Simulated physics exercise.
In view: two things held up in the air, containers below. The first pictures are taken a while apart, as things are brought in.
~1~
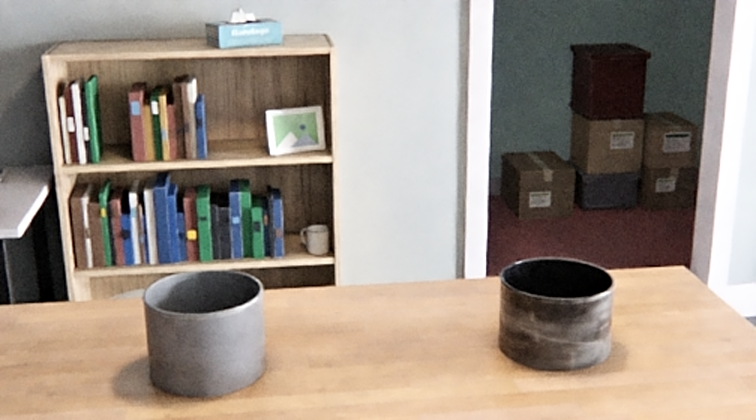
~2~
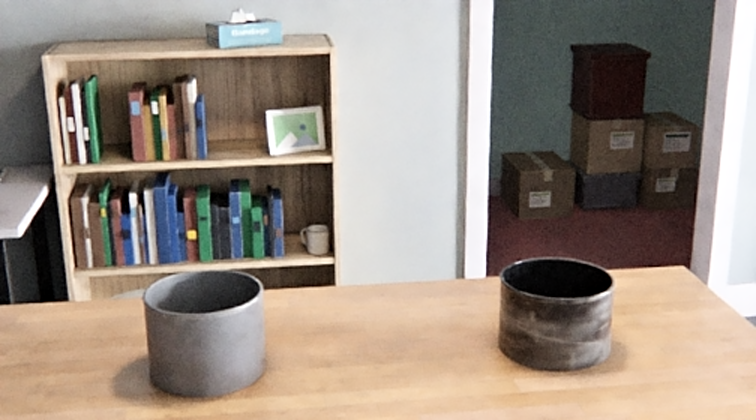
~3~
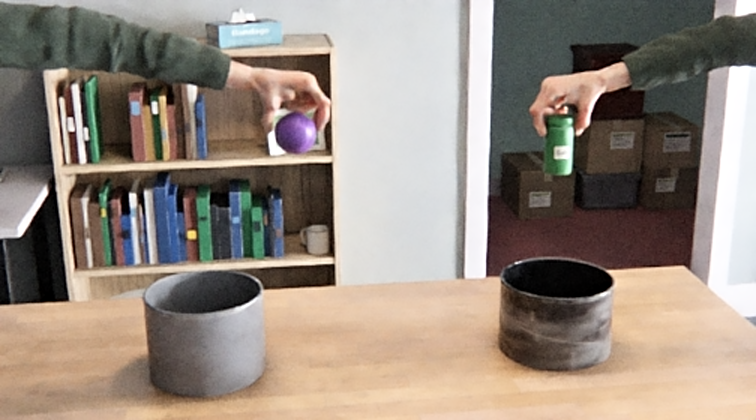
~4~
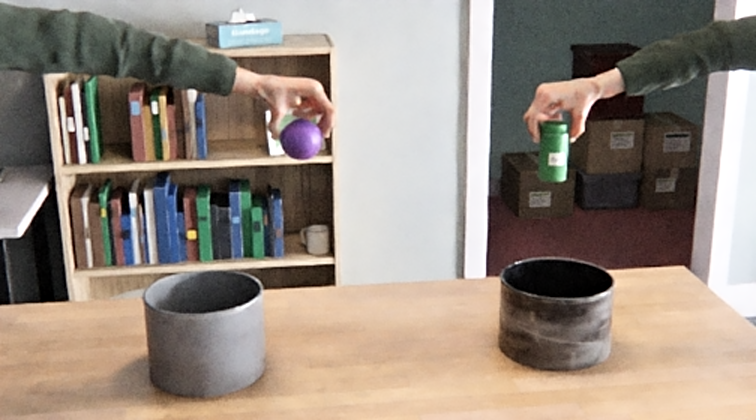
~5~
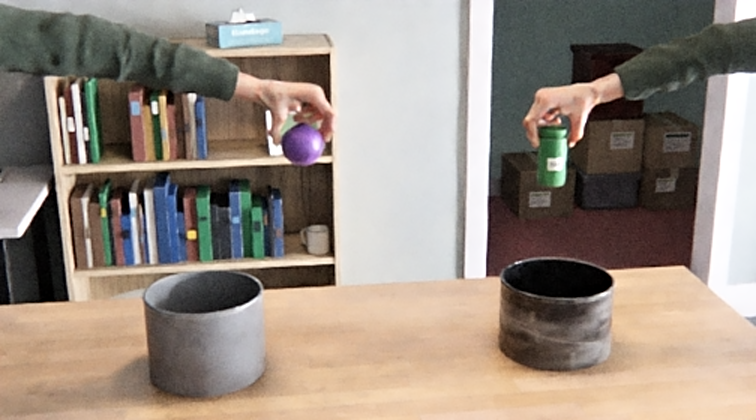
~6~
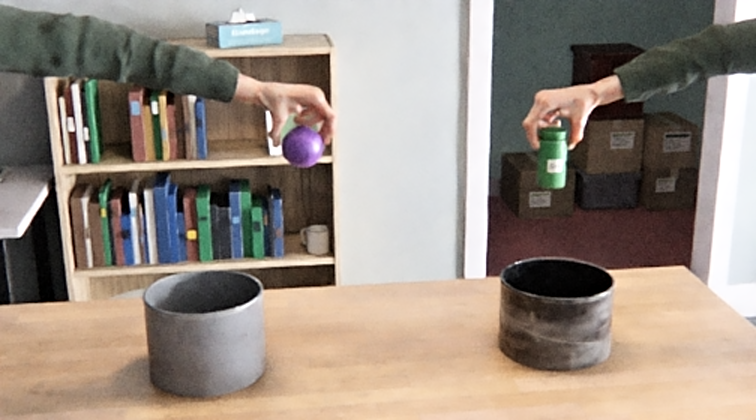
The clip shows two pots on a wooden table before a bookshelf and doorway; then hands bring in a purple onion at left and a green shaker at right, holding them in the air with slight shifts.
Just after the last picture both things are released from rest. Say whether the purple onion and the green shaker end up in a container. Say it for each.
Outcome: The purple onion misses and the green shaker lands inside.
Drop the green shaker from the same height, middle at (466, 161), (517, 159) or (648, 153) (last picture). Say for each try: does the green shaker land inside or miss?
In that order, it misses; is caught; lands outside.
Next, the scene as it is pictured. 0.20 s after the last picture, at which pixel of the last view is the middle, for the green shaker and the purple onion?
First (549, 222), then (304, 214).
Then, 0.20 s after the last picture, purple onion falling near (304, 214); green shaker falling near (549, 222).
At rest, the purple onion falls beside it, near (309, 345); the green shaker is caught, near (544, 319).
